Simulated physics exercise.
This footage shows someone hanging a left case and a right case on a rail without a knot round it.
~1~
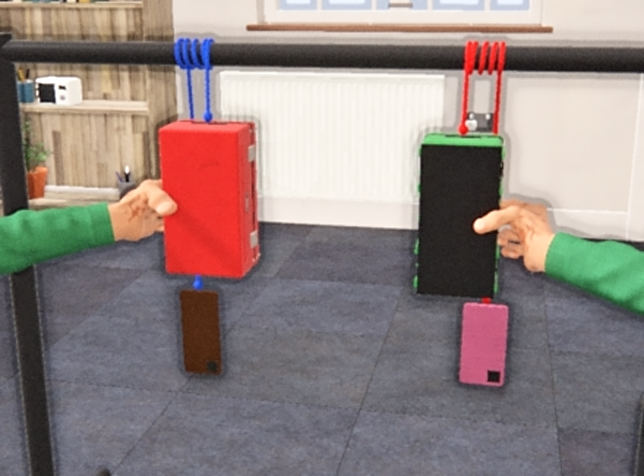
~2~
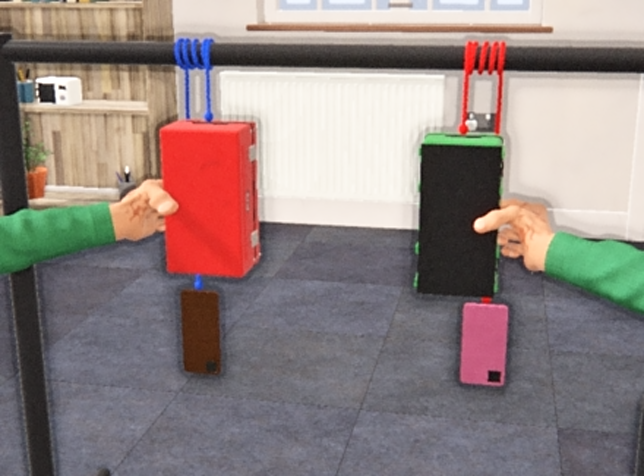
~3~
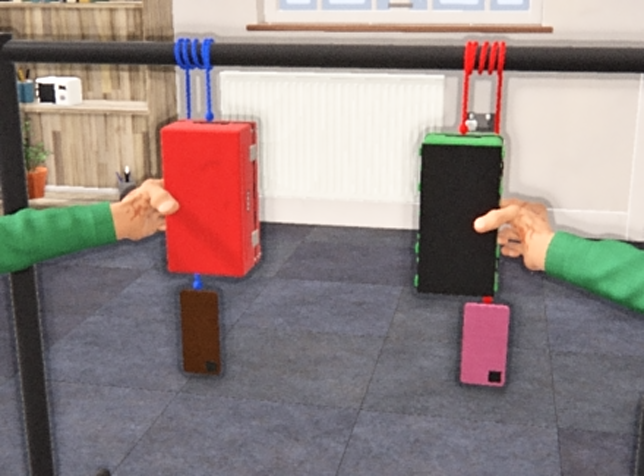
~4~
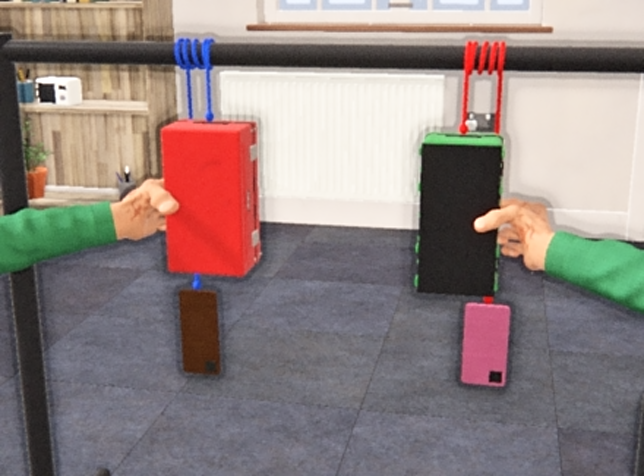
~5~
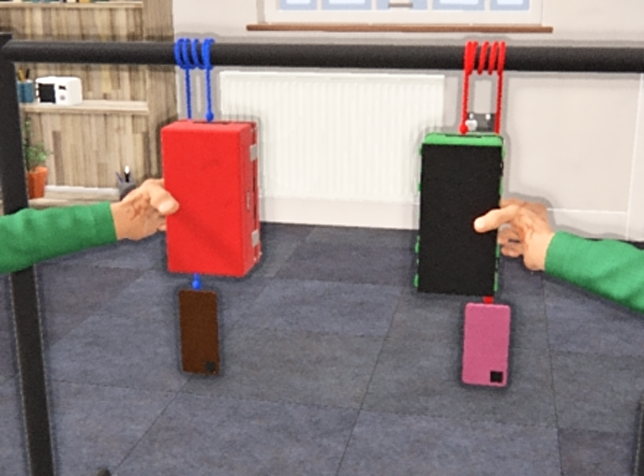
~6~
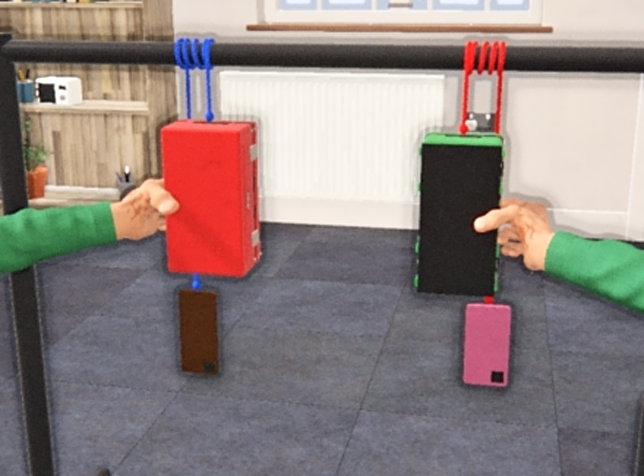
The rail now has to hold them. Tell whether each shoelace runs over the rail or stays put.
In the end the left case is held, the right case is held.
Then, 0.36 s after the last picture, left case hanging near (212, 190); right case hanging near (462, 209).
Then, 0.78 s after the last picture, left case hanging near (212, 191); right case hanging near (463, 207).
At rest, left case hanging near (213, 192); right case hanging near (463, 206). The left case stays hanging and the right case is held.
